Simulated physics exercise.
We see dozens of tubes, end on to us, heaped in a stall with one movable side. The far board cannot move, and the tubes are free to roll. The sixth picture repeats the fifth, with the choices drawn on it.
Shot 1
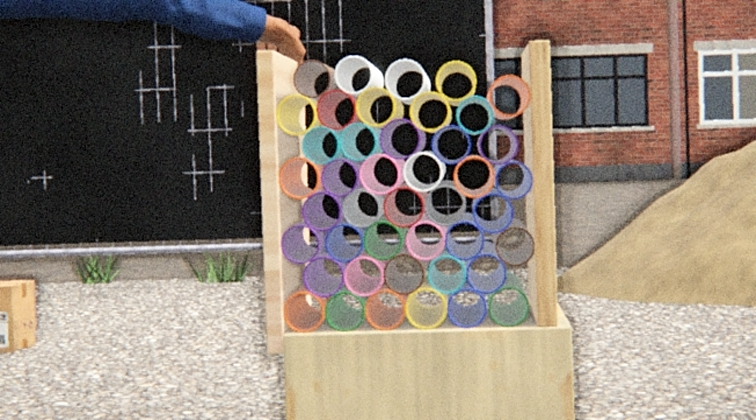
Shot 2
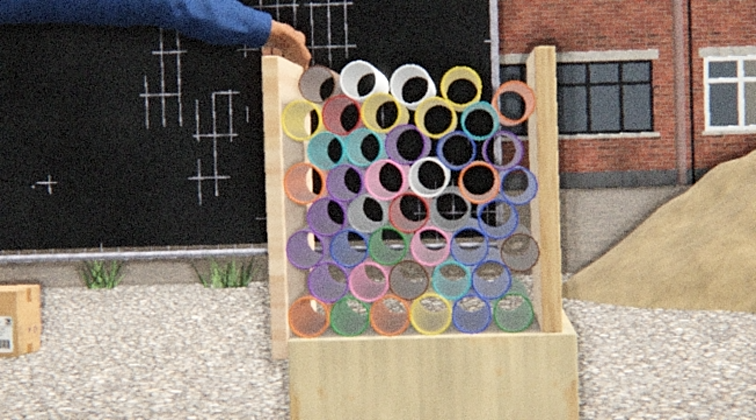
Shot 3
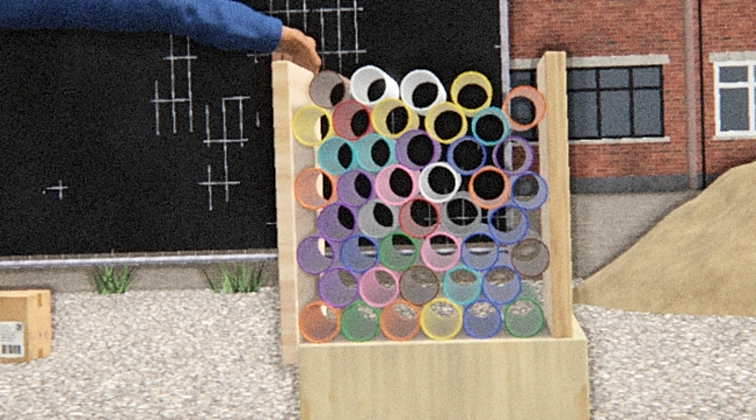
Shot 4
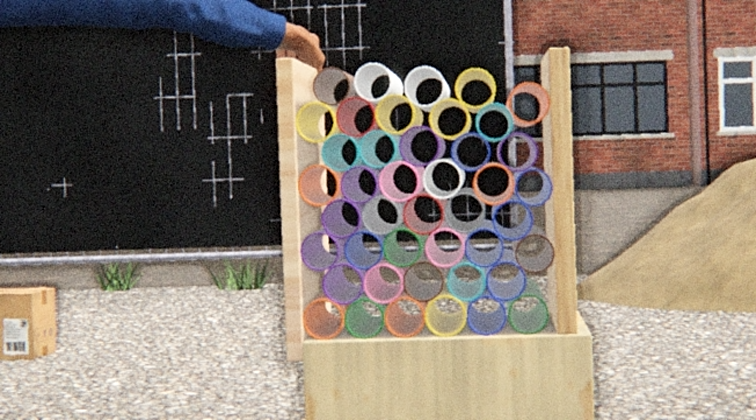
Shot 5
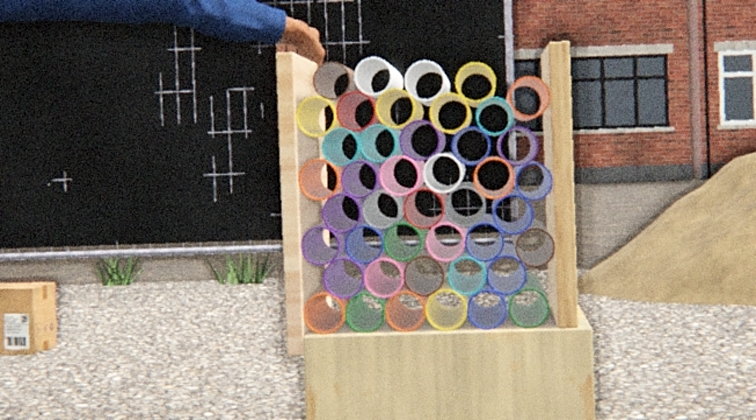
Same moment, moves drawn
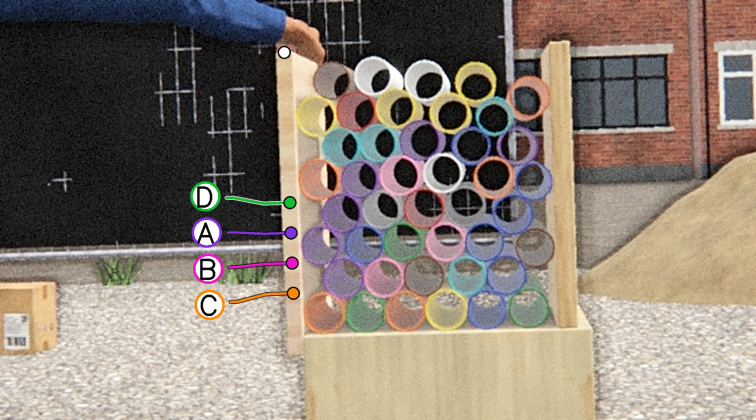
A blue-sleeved arm resting a hand atop the left board of a wooden stall stacked with colourful tubes, the view drifting slightly.
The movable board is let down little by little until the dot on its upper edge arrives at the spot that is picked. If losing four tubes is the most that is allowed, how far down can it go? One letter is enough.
Down to D.
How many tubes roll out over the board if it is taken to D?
With D, two.
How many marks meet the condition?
One of the four.
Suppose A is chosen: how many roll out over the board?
At A the number is six.
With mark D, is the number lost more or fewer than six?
At D, fewer than six.
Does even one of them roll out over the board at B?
Yes.
On the copy, A at (291, 233); B at (292, 263); C at (293, 294); D at (290, 203); the white dot at (284, 53).
On D. First, top of the board (296, 118).
Then, top of the board (298, 193).
Finally, top of the board (299, 202), two out over the board.
By contrast, A more than four out over the board; B more than four out over the board; C more than four out over the board.
